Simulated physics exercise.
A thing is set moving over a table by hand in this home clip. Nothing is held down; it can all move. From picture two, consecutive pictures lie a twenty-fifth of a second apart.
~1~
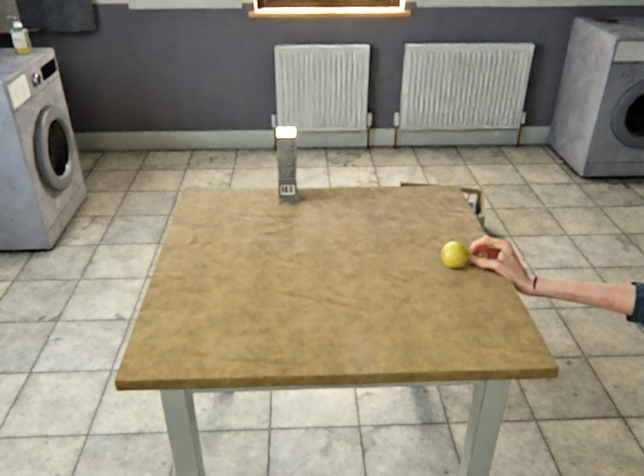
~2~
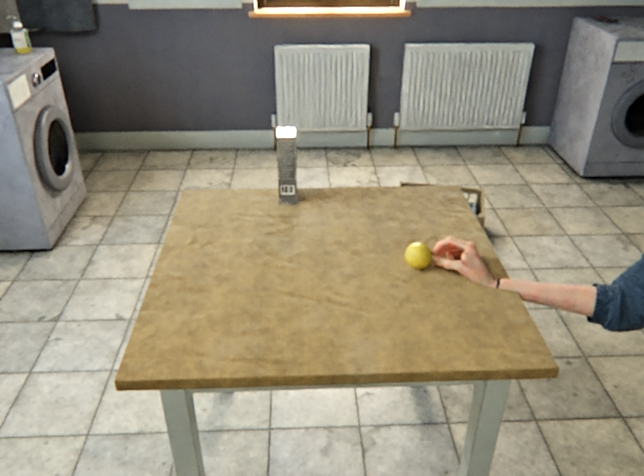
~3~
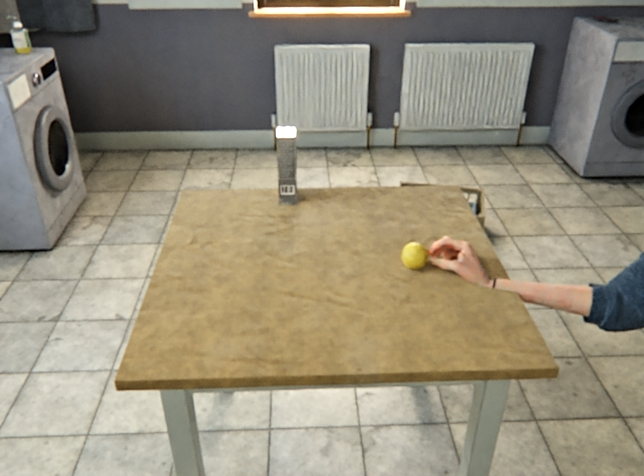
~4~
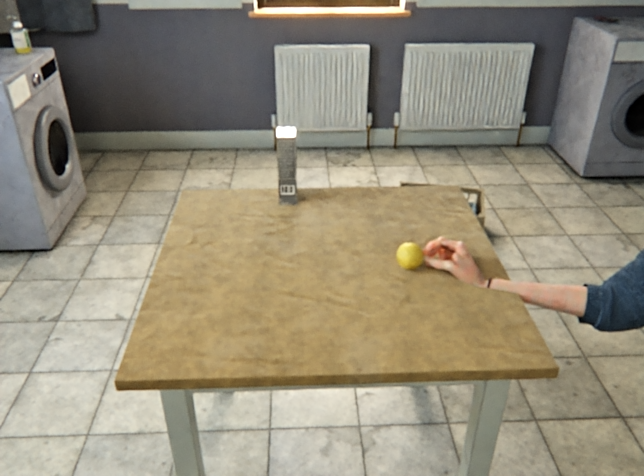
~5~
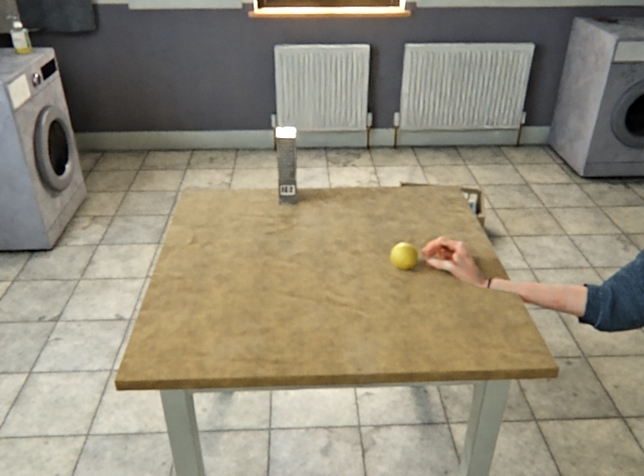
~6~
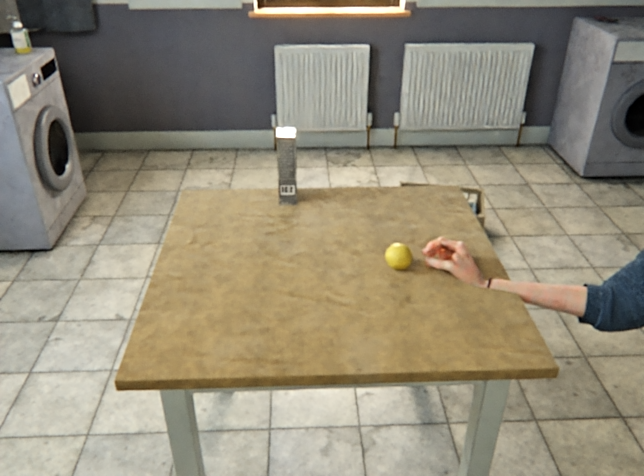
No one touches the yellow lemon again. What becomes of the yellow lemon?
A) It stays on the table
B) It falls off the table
A, it stays on the table.
Then, 0.10 s after the last picture, yellow lemon rolled about its own width near (387, 257).
Then, 0.30 s after the last picture, yellow lemon rolled well along near (367, 257).
Then, 0.50 s after the last picture, yellow lemon rolled well along near (354, 257).
At rest, moved from the start, yellow lemon. Seen from the same camera at the end, yellow lemon near (346, 258).
